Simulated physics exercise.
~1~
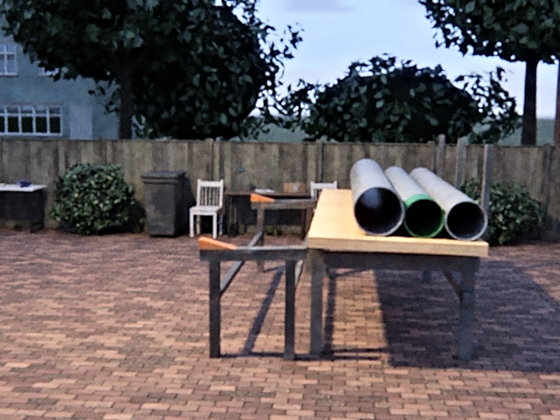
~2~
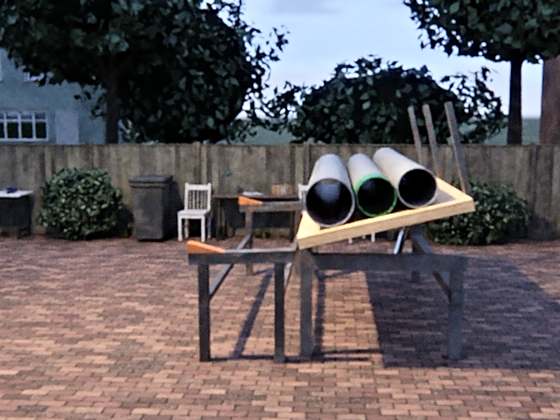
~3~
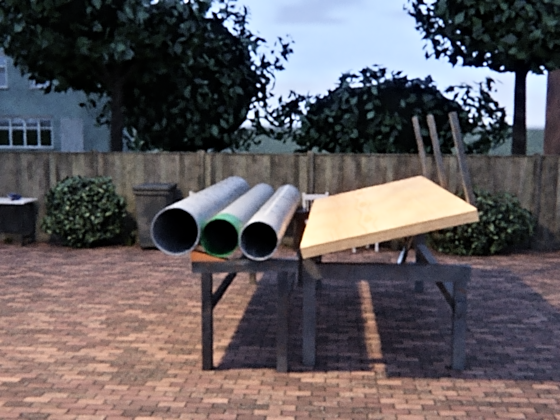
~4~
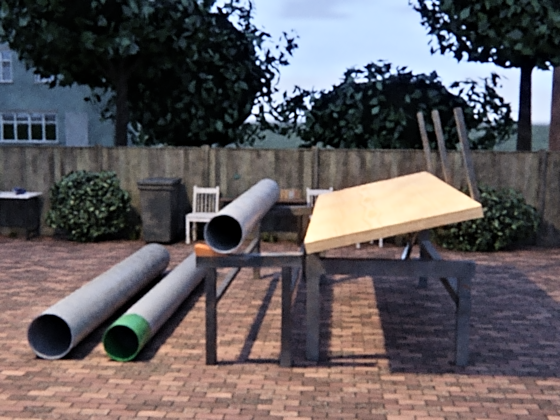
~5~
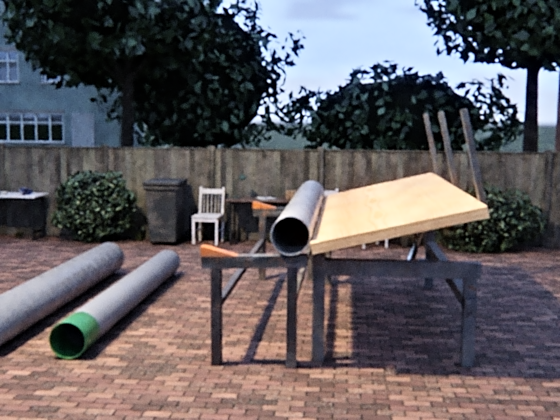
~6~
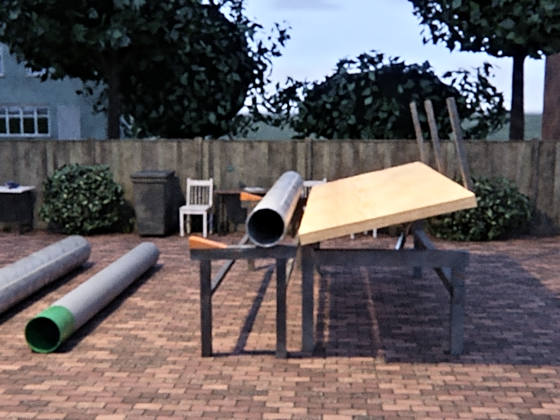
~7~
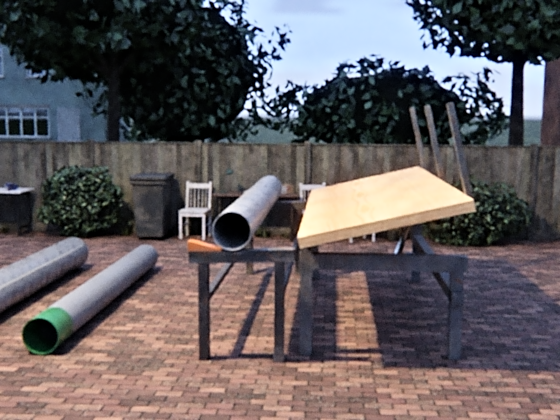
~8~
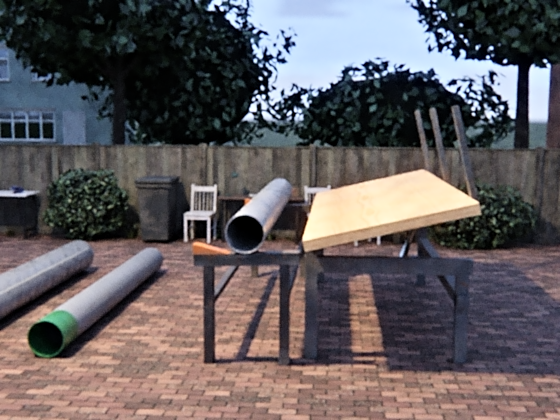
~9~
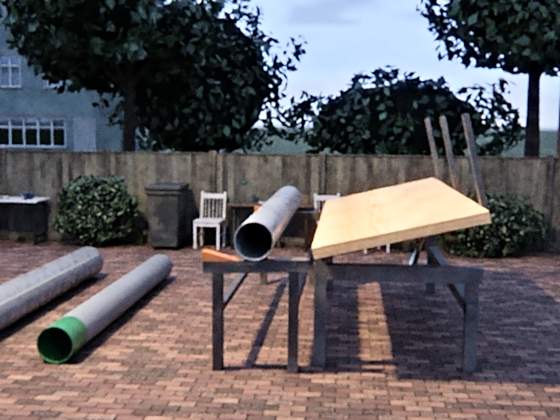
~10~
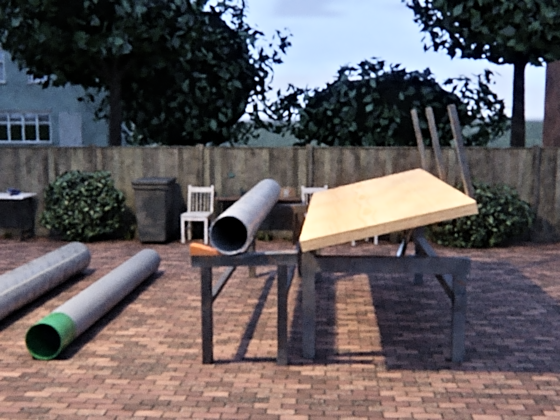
Three hollow pipes, the middle one with a green rim, lie side by side on a wooden deck in a brick-paved yard, with a narrower rack to the left. The deck tilts down toward the left, and the pipes roll together off it and onto the rack. Two of them, including the green-rimmed one, carry on over the rack's left end and drop to the paving. The last pipe shifts back toward the deck's lower edge, then left again slightly. It comes to rest on the rack, while the other two lie still on the bricks at left.
